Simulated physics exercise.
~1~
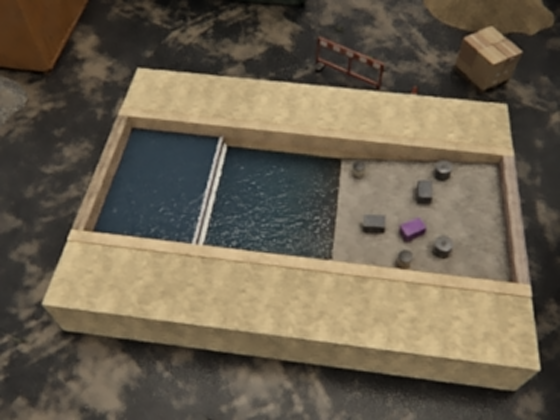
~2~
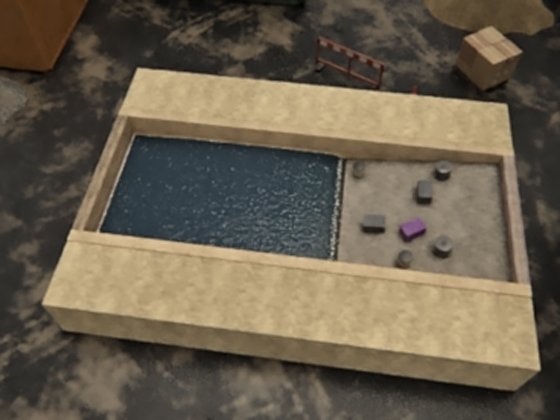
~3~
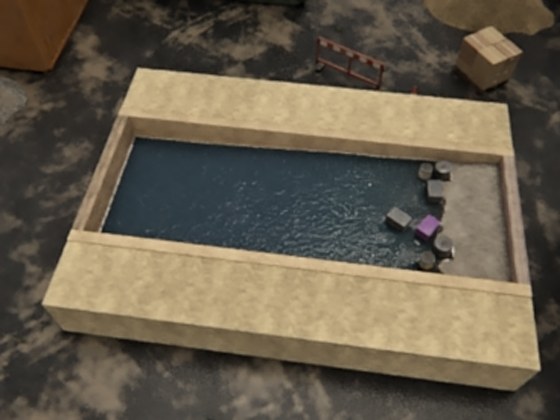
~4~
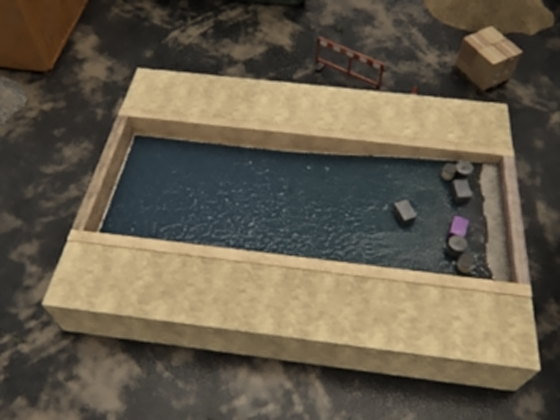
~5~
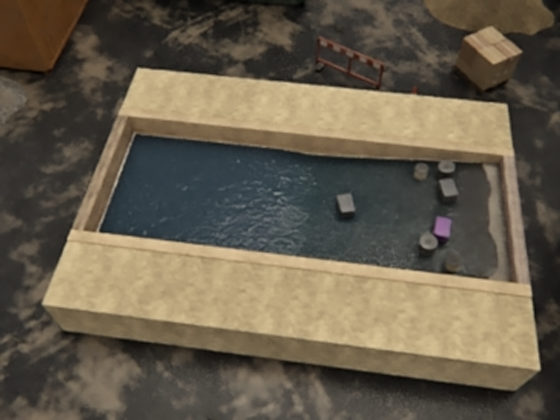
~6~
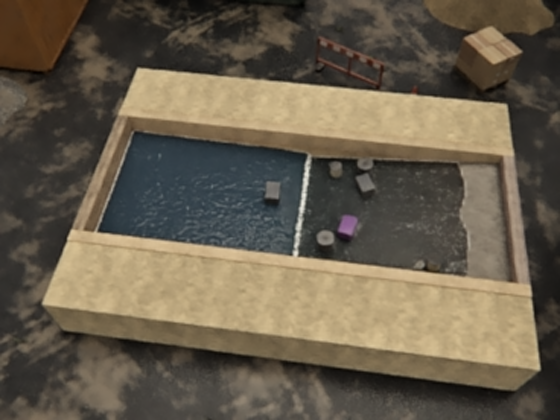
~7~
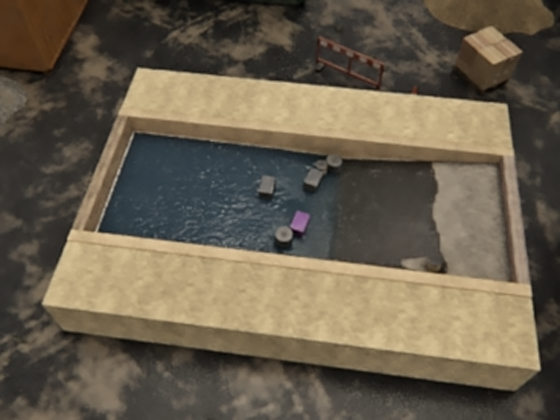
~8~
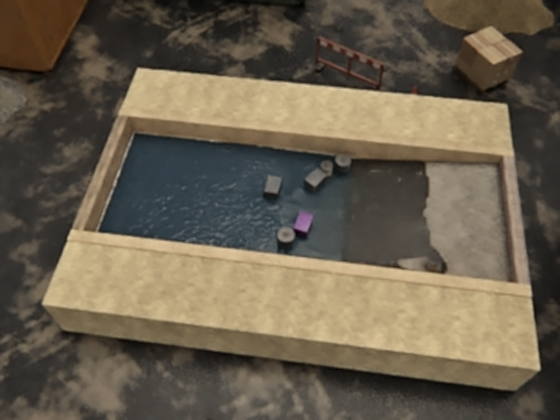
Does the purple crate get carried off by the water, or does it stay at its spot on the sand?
It gets carried off. The water first nudges it to the right, then draws it back left past where it started, and it ends up afloat near the middle of the basin.
